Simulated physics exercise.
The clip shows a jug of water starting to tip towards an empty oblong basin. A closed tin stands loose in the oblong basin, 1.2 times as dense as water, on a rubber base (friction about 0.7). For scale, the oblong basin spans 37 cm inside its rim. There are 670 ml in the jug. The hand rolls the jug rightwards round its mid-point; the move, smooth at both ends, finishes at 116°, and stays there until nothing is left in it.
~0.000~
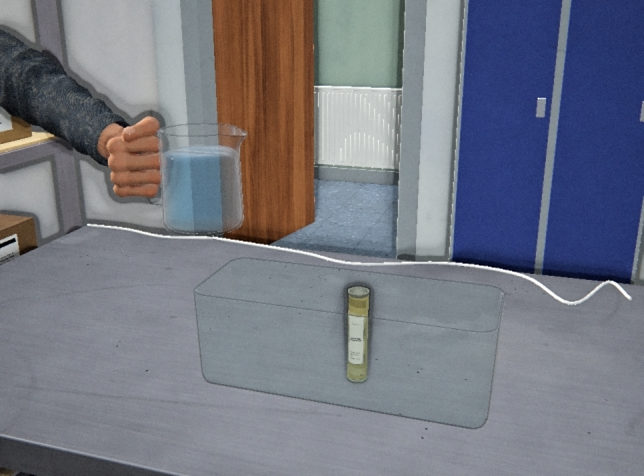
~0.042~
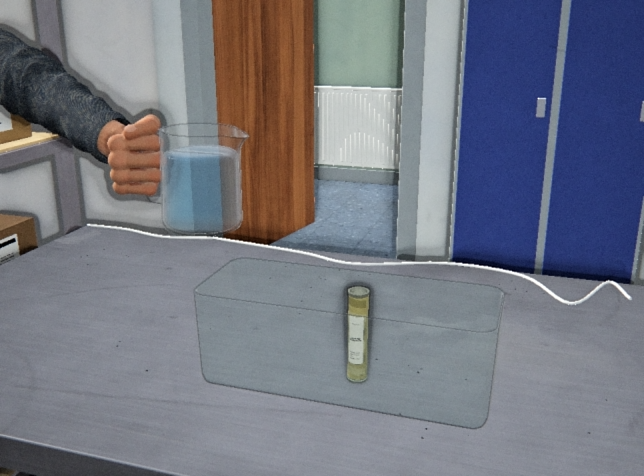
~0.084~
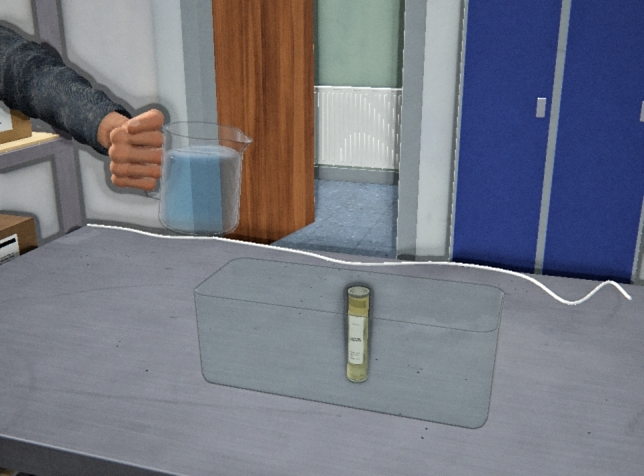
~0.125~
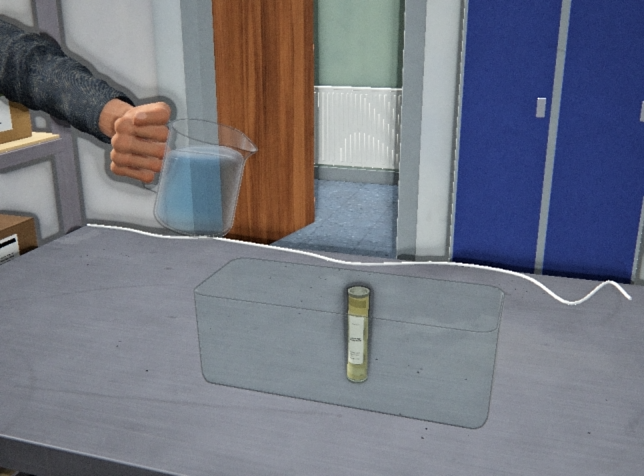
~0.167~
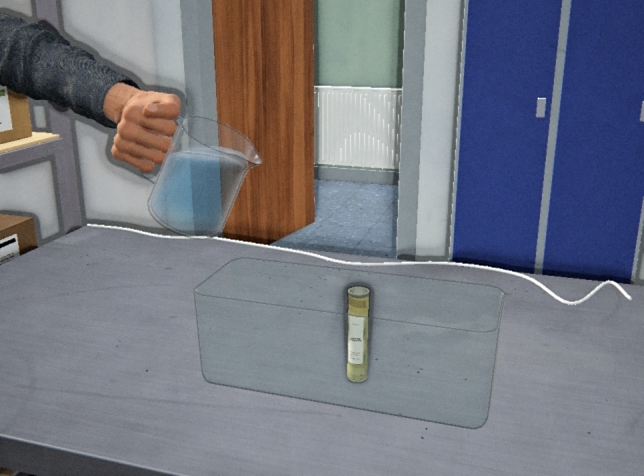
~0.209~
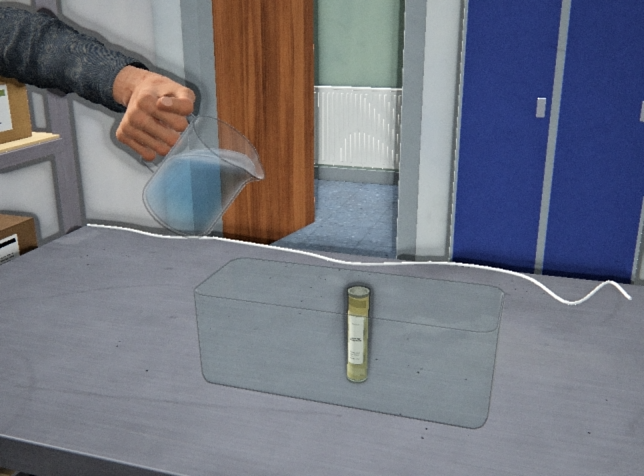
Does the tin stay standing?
It remains upright.
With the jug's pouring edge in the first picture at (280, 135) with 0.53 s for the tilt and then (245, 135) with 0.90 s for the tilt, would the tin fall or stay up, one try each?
First it goes over; then it remains upright.
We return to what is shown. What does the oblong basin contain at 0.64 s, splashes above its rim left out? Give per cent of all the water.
About 78 per cent.
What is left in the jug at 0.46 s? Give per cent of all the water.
Near 56 in a hundred.
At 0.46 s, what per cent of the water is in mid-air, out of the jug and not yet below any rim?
Near 26 in a hundred.
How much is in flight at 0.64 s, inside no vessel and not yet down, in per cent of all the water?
About 12 per cent.
By 0.46 s the tilt is 110° and 56 per cent is still to pour; the tin stands where it began.
By 0.64 s the tilt is 116° and 11 per cent is still to pour; the tin stands where it began.
By 0.82 s the tilt is 116° and 1 per cent is still to pour; the tin stands where it began.
By 1.03 s the tilt is 116° and 0 per cent is still to pour; the tin stands where it began.
At rest the tin stands where it began.
